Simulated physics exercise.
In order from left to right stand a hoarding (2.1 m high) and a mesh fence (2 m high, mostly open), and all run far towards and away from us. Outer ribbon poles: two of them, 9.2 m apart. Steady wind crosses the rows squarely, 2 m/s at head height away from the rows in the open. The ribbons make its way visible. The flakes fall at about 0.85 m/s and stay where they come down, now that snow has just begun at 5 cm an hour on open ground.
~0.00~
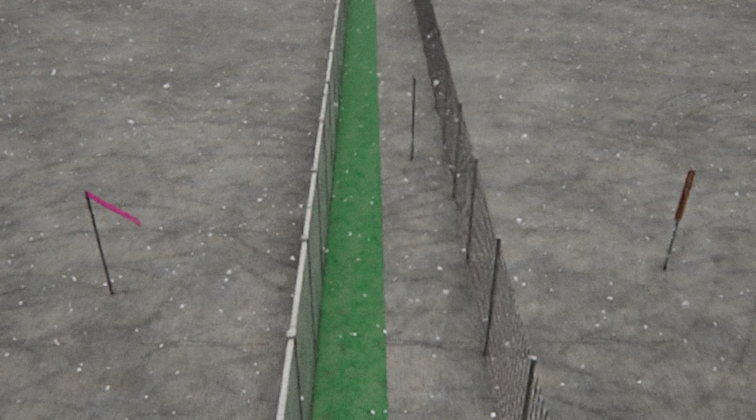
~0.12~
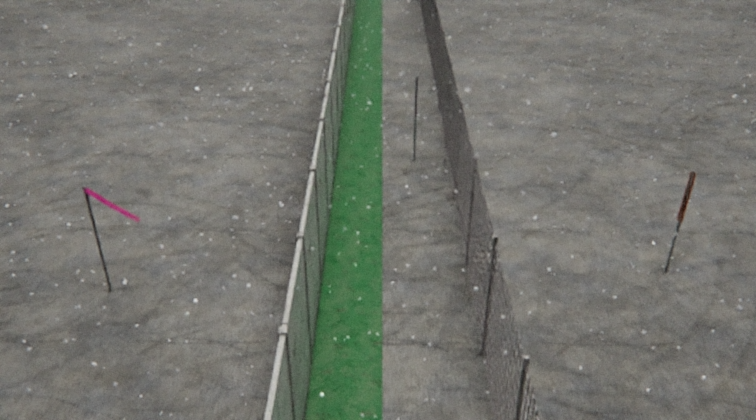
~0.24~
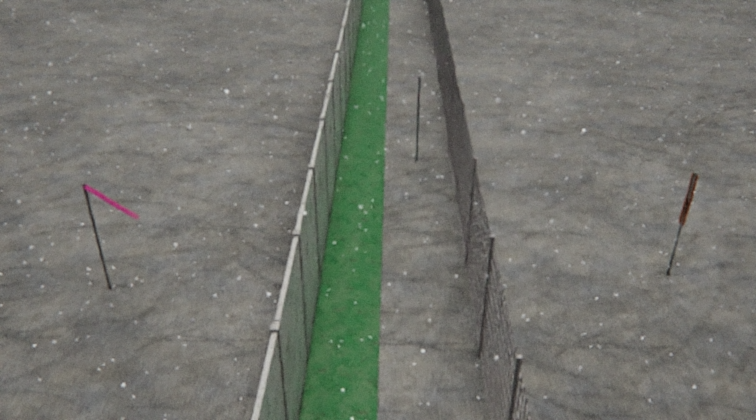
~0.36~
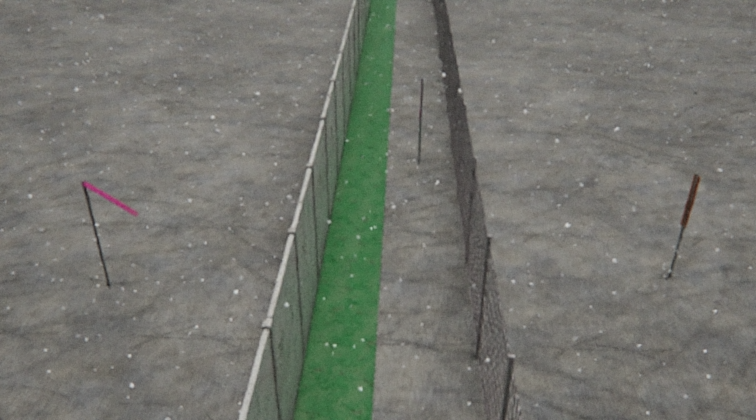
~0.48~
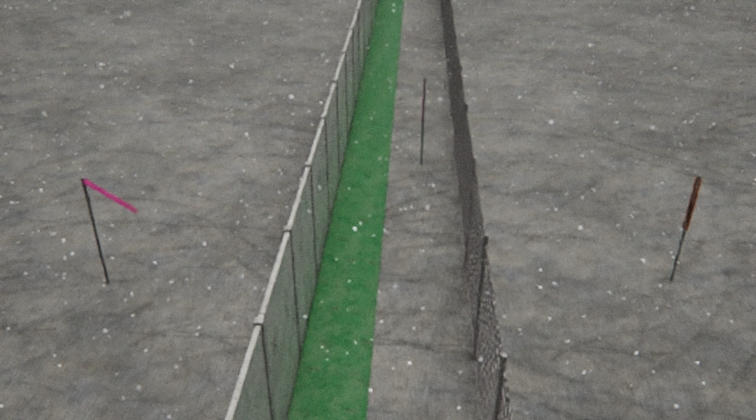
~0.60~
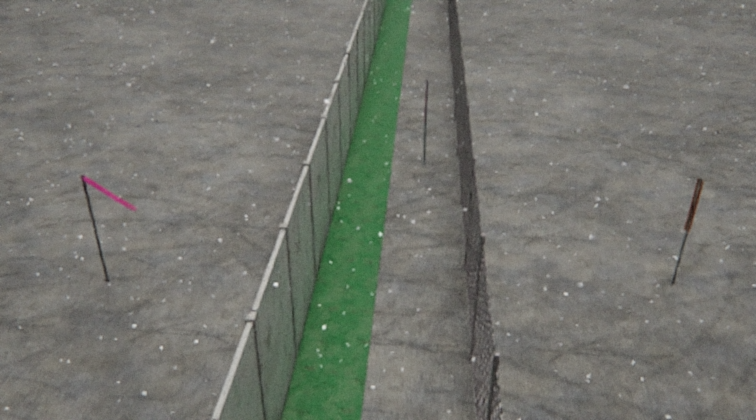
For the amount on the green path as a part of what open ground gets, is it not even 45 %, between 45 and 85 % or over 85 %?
The amount on the green path as a part of what open ground gets is from 45 to 85 %.
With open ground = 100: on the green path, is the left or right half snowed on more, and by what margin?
The right half, by about 20 points.
10 minutes on, 6 mm on the green path, 8 mm in the open.
30 minutes on, 18 mm on the green path, 25 mm in the open.
60 minutes on, 36 mm on the green path, 50 mm in the open, so the green path has 72 % of the open amount; the left half of it has 61 %, the right half 84 %.
